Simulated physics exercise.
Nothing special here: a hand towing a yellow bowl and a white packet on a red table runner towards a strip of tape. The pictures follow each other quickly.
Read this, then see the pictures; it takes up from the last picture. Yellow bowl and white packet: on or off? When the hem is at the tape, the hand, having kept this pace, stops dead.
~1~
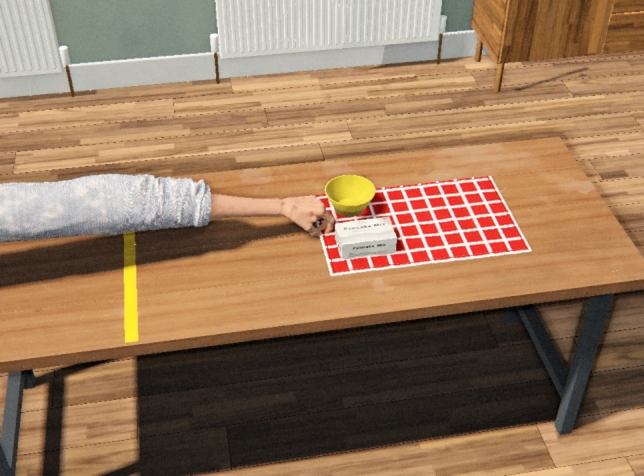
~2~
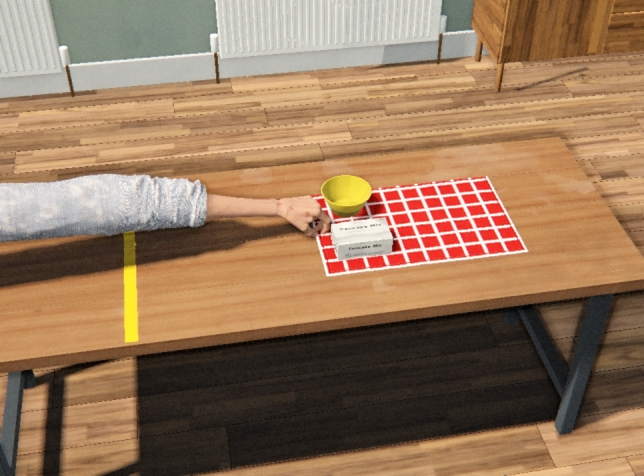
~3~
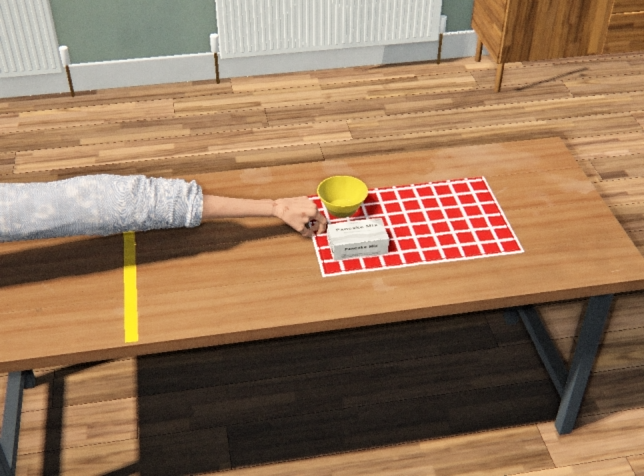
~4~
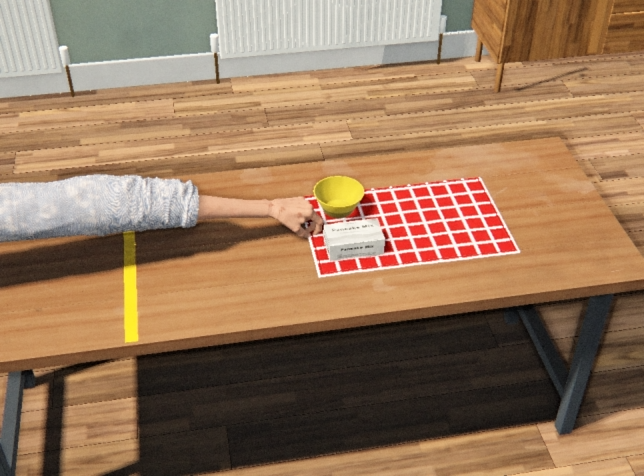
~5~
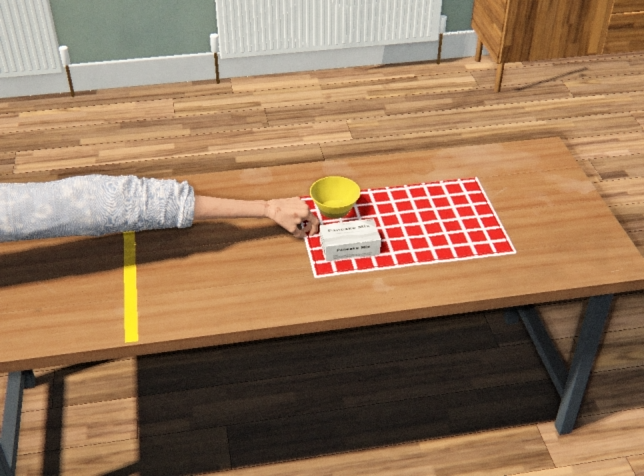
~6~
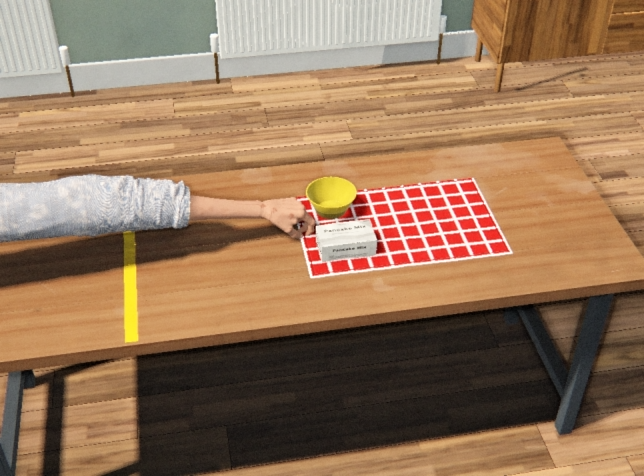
Yellow bowl - on; white packet - on.
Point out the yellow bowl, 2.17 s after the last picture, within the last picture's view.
(167, 219).
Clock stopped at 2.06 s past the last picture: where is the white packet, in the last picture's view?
It is somewhere near (179, 260).
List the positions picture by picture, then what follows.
In the first frame, table runner end (331, 276); yellow bowl (350, 190); white packet (366, 230); tape (131, 325).
In the second frame, table runner end (327, 276), far hem (527, 252); white packet (362, 231).
In the third frame, table runner end (323, 277); yellow bowl (343, 191).
In the fourth frame, table runner end (319, 277), far hem (520, 253); white packet (354, 232).
In the fifth frame, table runner end (315, 278); yellow bowl (335, 191).
In the sixth frame, table runner end (311, 278), far hem (512, 254); yellow bowl (331, 192); white packet (346, 233); tape (131, 325).
Then, 2.06 s later than the last view, hem at the tape; yellow bowl on the cloth near (173, 219); white packet on the cloth near (179, 260).
Then, 2.17 s later than the last view, hem at the tape; yellow bowl on the cloth near (167, 219); white packet on the cloth near (174, 261).
Finally, hem at the tape; yellow bowl on the cloth near (167, 219); white packet on the cloth near (174, 261). The yellow bowl stays on the cloth and the white packet remains aboard.
